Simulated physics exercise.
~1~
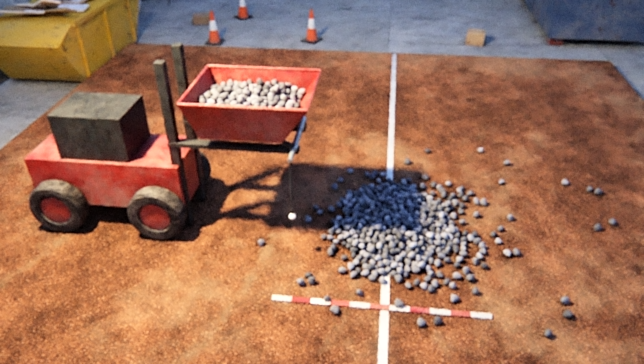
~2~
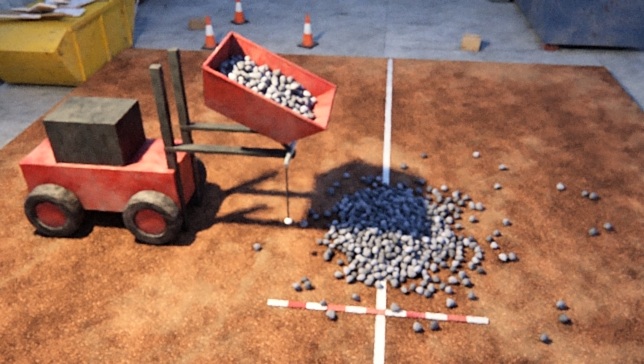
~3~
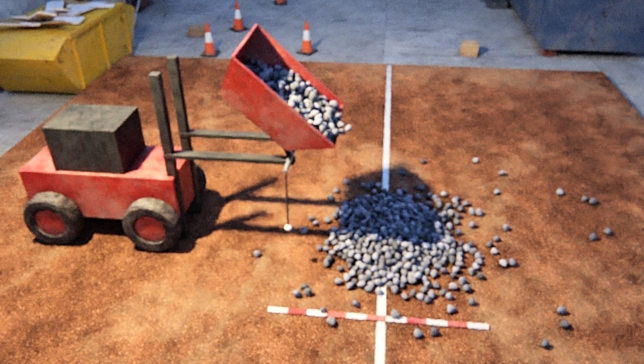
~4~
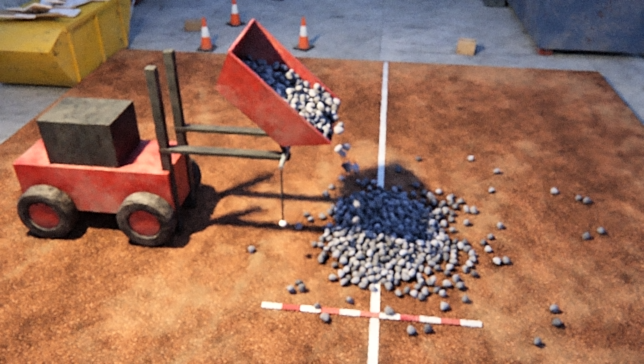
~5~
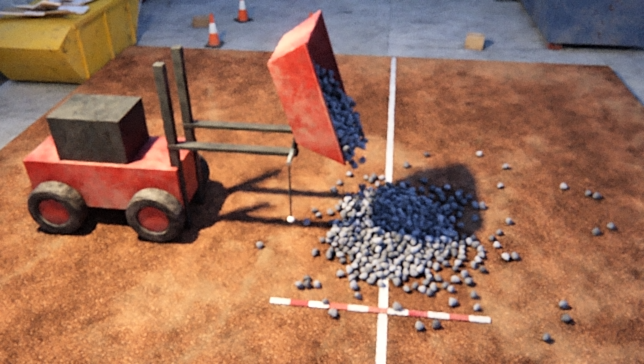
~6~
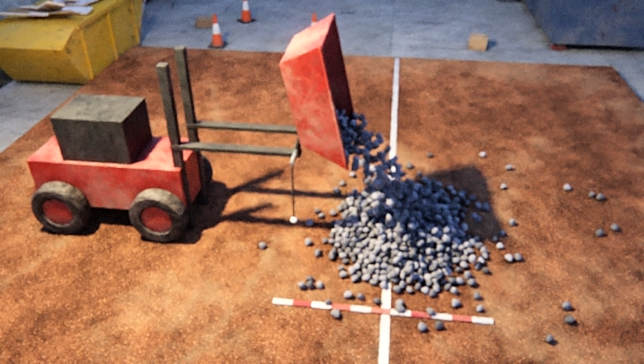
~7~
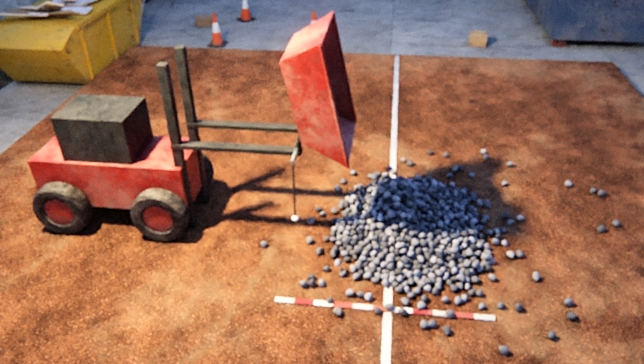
To begin with, a red wheeled loader stands on brown ground at the left, holding up a red skip full of grey stones, with a loose heap of similar stones already lying across a painted white line. The skip tilts toward the right, and its load slides down to the lower edge. It pauses at a slant while a few stones begin to drop out. Then it tips much more steeply, and the stones pour onto the heap beneath. Finally the skip hangs nearly upright and empty, above a larger pile spread over both sides of the line.
